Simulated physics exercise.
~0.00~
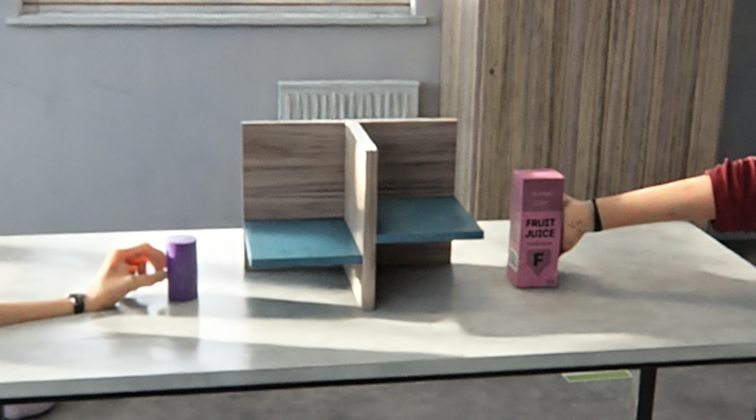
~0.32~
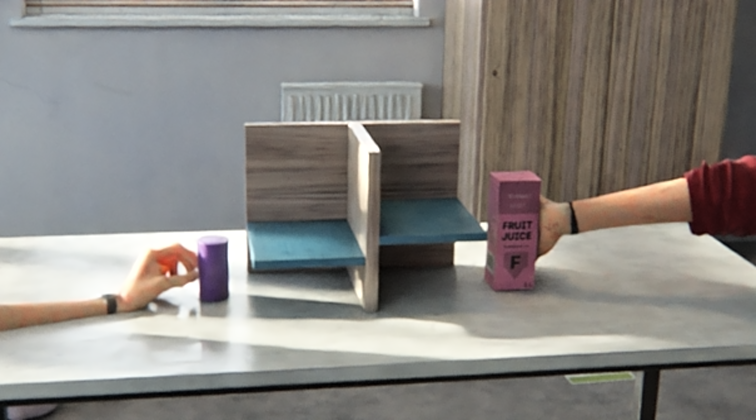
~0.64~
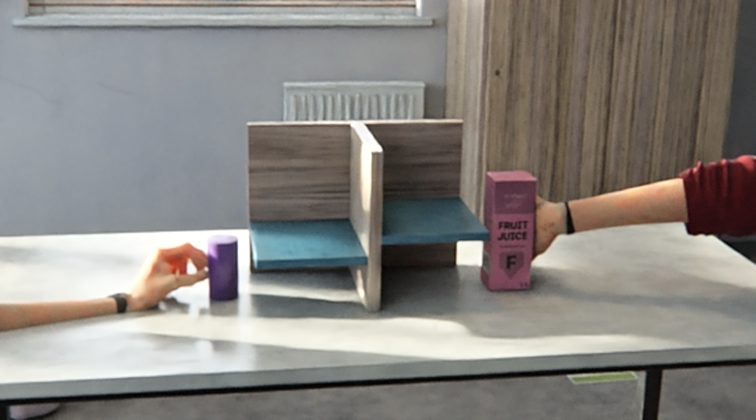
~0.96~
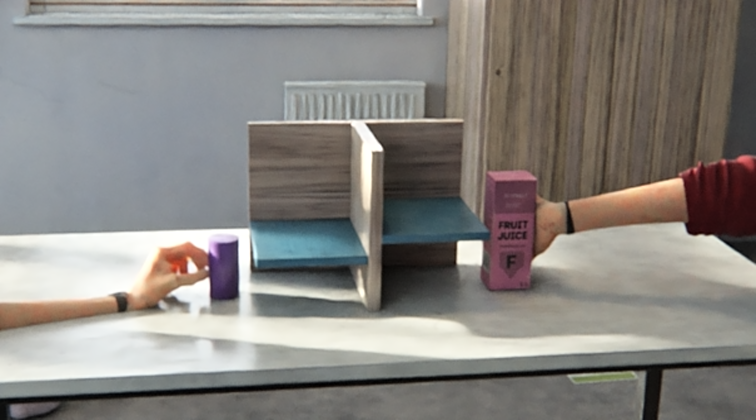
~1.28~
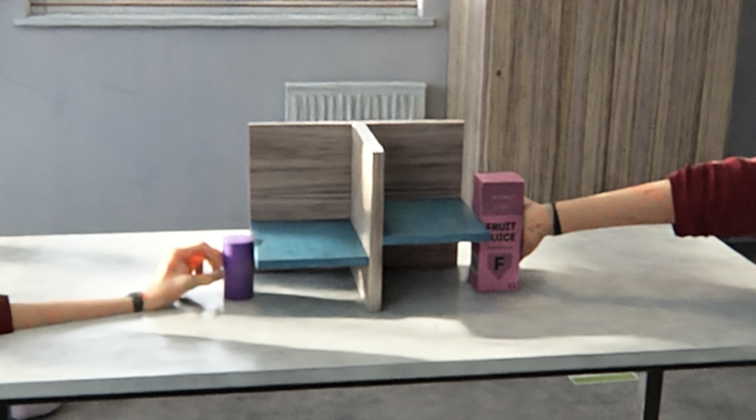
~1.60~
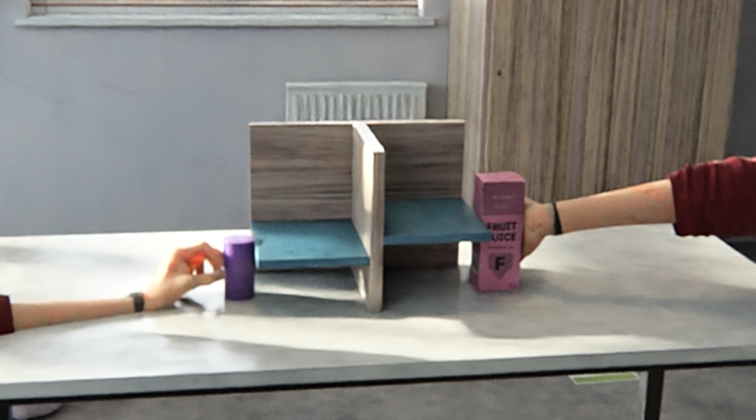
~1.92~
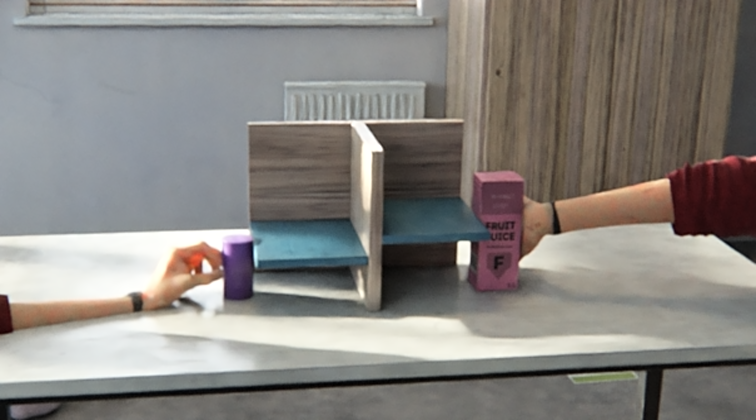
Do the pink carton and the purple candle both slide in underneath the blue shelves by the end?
No, neither one goes under. The pink carton and the purple candle are both too tall, and each stops at the outer edge of the shelf on its side.
